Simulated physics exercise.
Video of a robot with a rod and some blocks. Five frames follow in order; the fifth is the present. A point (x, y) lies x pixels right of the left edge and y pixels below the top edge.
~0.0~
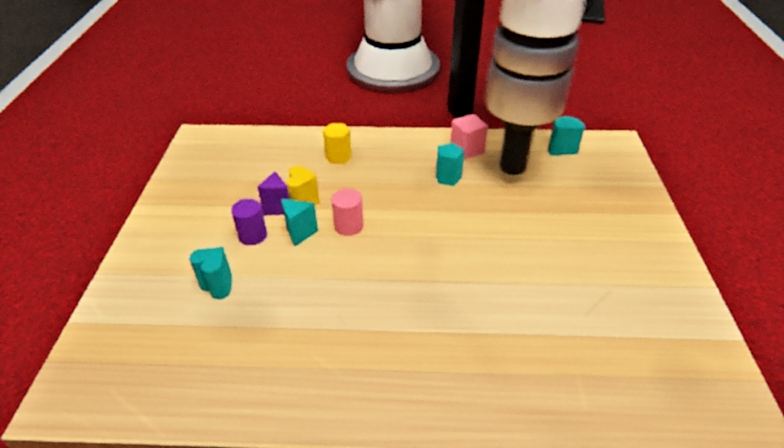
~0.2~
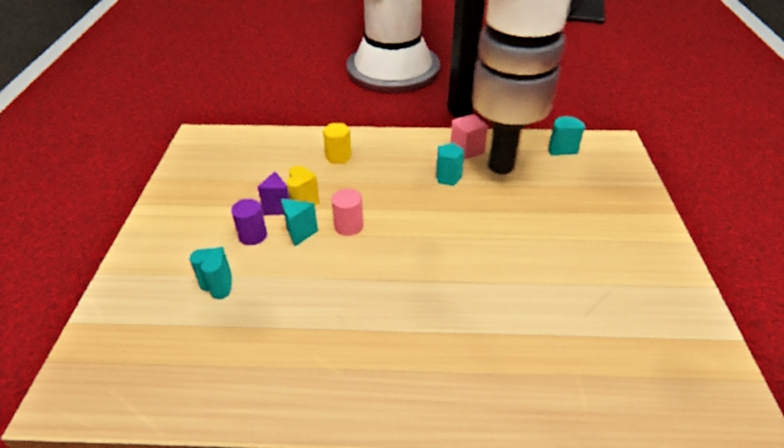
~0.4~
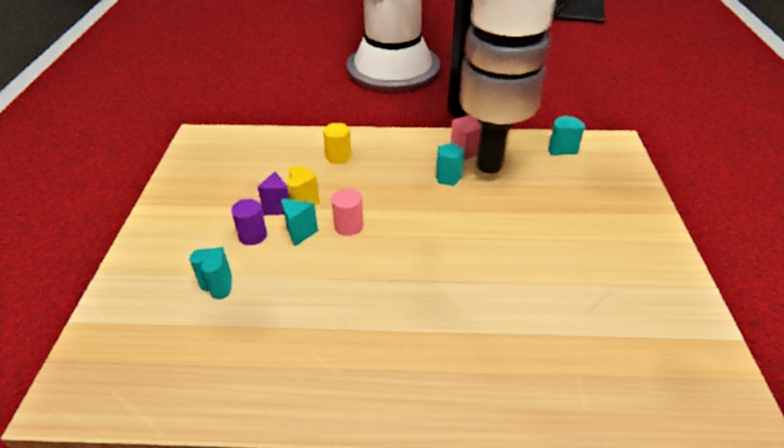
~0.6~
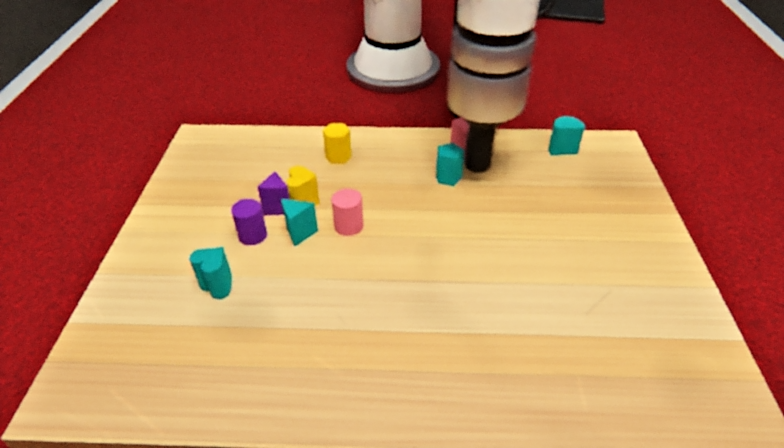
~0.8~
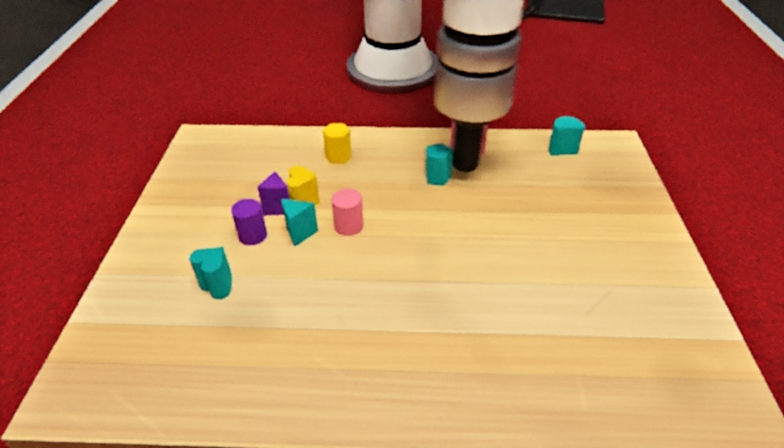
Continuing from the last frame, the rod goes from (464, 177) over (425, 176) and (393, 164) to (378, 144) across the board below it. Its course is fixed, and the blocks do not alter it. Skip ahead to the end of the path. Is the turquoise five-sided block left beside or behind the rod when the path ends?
Answer: Yes.
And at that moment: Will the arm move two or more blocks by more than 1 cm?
I expect not.
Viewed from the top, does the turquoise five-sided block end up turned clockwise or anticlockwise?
The answer is counter-clockwise.
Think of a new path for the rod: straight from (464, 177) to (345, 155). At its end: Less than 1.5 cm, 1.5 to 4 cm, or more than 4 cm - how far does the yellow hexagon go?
It gets moved 1.5 to 4 cm.
The first path, step by step. One third of the way, rod at (425, 164); turquoise five-sided block at (402, 153), turned 45° anticlockwise.
Two thirds of the way, rod at (393, 152); turquoise five-sided block at (384, 153), turned 85° anticlockwise.
At the end, rod at (378, 133); turquoise five-sided block at (384, 153), turned 85° anticlockwise; pink four-sided block not moved.
